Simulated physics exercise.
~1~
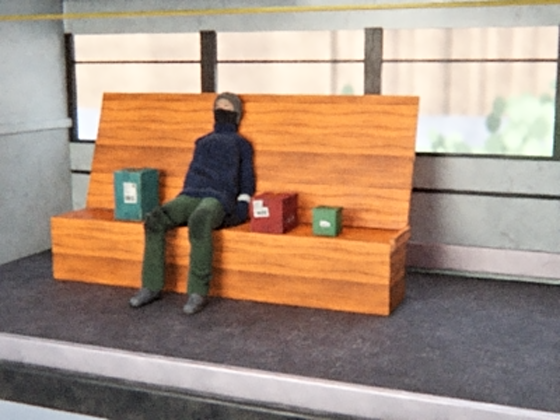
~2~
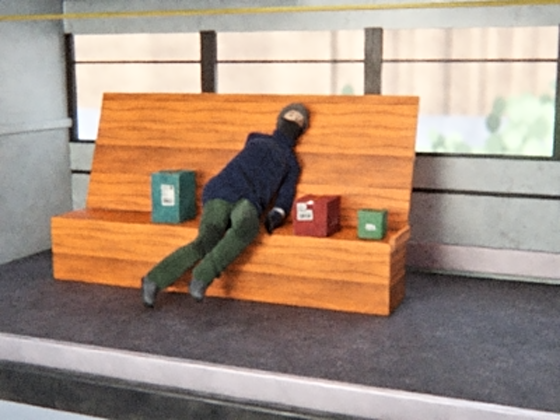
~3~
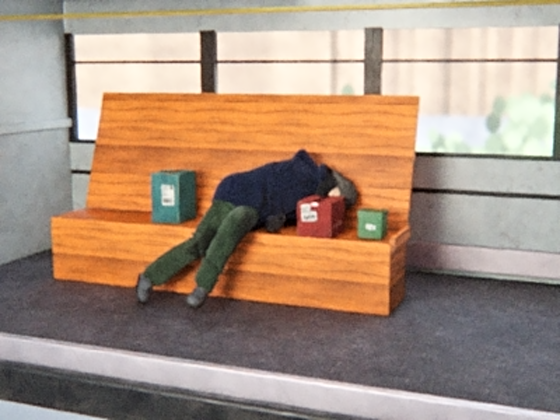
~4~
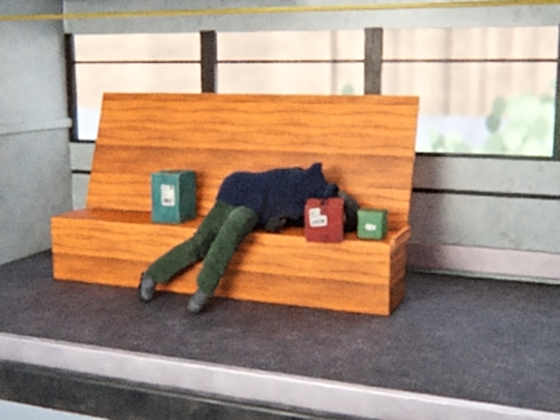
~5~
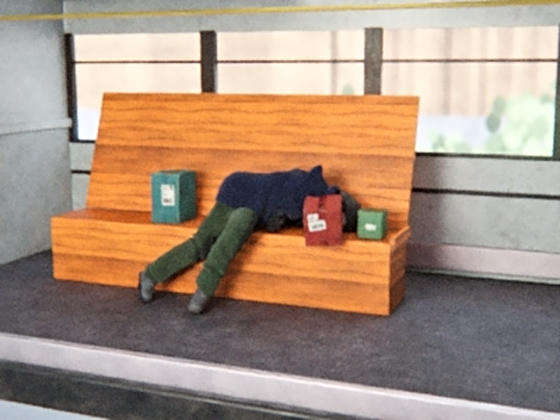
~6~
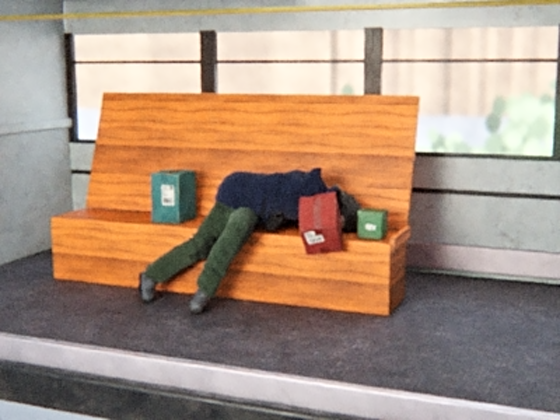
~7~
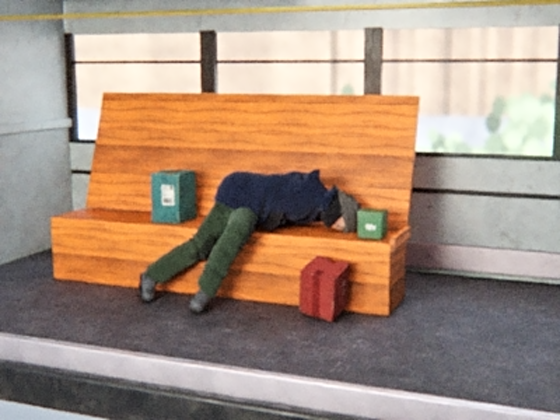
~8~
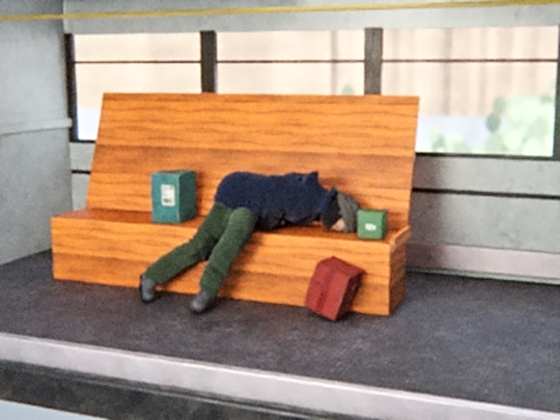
A passenger in a dark jumper and green trousers slumps to the right along a wooden bench as the boxes beside them slide right, then lies still while the red box tips over the front edge and lands tilted on the floor, the teal and green boxes staying on the seat.
